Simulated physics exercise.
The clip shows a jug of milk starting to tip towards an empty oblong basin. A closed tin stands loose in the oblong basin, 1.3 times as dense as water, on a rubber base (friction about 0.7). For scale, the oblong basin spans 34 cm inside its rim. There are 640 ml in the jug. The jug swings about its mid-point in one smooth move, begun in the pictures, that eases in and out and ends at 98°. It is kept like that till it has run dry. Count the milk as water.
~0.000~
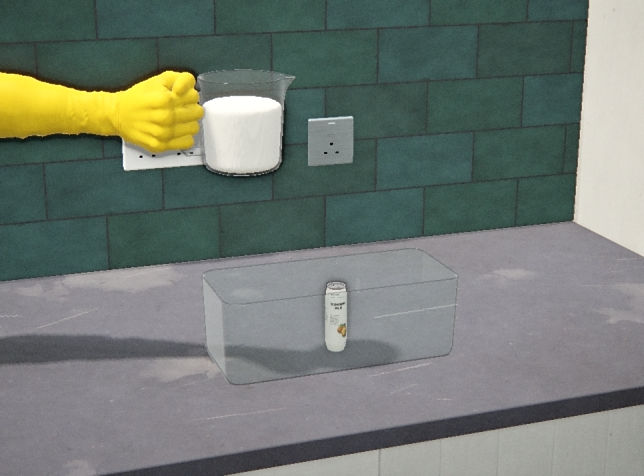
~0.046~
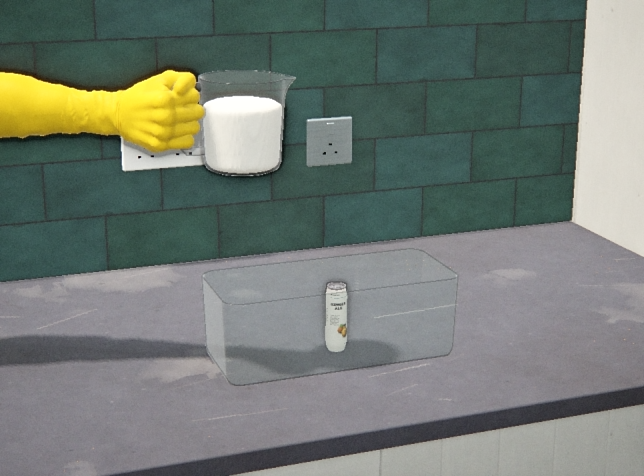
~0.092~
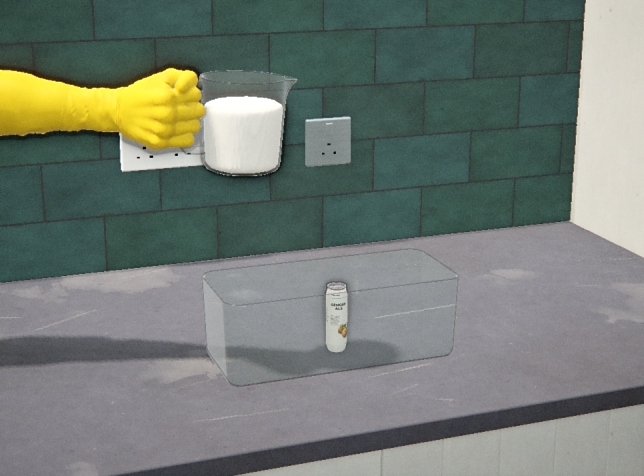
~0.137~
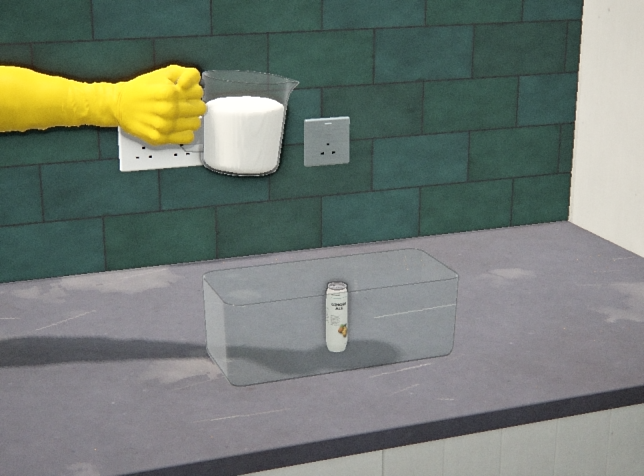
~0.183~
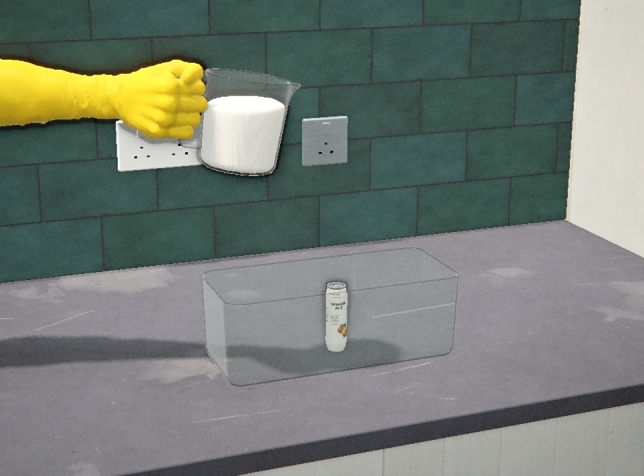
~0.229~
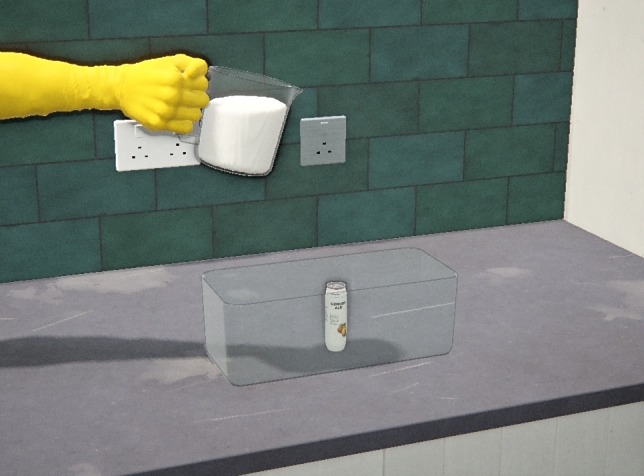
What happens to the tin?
The tin remains upright.
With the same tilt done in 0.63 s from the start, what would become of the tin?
Then it remains upright.
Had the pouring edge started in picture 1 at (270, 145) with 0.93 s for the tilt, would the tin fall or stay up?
Then it goes over.
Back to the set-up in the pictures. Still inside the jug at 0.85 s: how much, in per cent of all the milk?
Some 32 per cent.
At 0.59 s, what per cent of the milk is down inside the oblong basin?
About 0 per cent.
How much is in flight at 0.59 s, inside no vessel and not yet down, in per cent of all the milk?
Near 14 in a hundred.
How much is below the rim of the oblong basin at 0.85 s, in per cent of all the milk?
About 34 per cent.
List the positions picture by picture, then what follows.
It leans 0°; its right rim is at (294, 76); the milk meets the walls at (202, 107) and (277, 101); the oblong basin's rim runs from (212, 289) to (440, 263); the tin's top is at (336, 288), in the first picture.
It leans 1°; its right rim is at (295, 76); the milk meets the walls at (203, 107) and (278, 102), in the second picture.
It leans 2°; its right rim is at (296, 78); the milk meets the walls at (204, 106) and (279, 102), in the third picture.
It leans 5°; its right rim is at (298, 81); the milk meets the walls at (205, 107) and (280, 102), in the fourth picture.
It leans 9°; its right rim is at (300, 84); the milk meets the walls at (205, 107) and (281, 101), in the fifth picture.
It leans 14°; its right rim is at (303, 89); the milk meets the walls at (205, 107) and (283, 102), in the sixth picture.
Then, 0.59 s in, the tilt is 69° and 86 per cent is still to pour; the tin stands where it began.
Then, 0.85 s in, the tilt is 96° and 32 per cent is still to pour; the tin stands where it began.
Then, 1.13 s in, the tilt is 98° and 6 per cent is still to pour; the tin stands where it began.
Then, 1.43 s in, the tilt is 98° and 1 per cent is still to pour; the tin stands where it began.
Finally, the tin stands where it began.
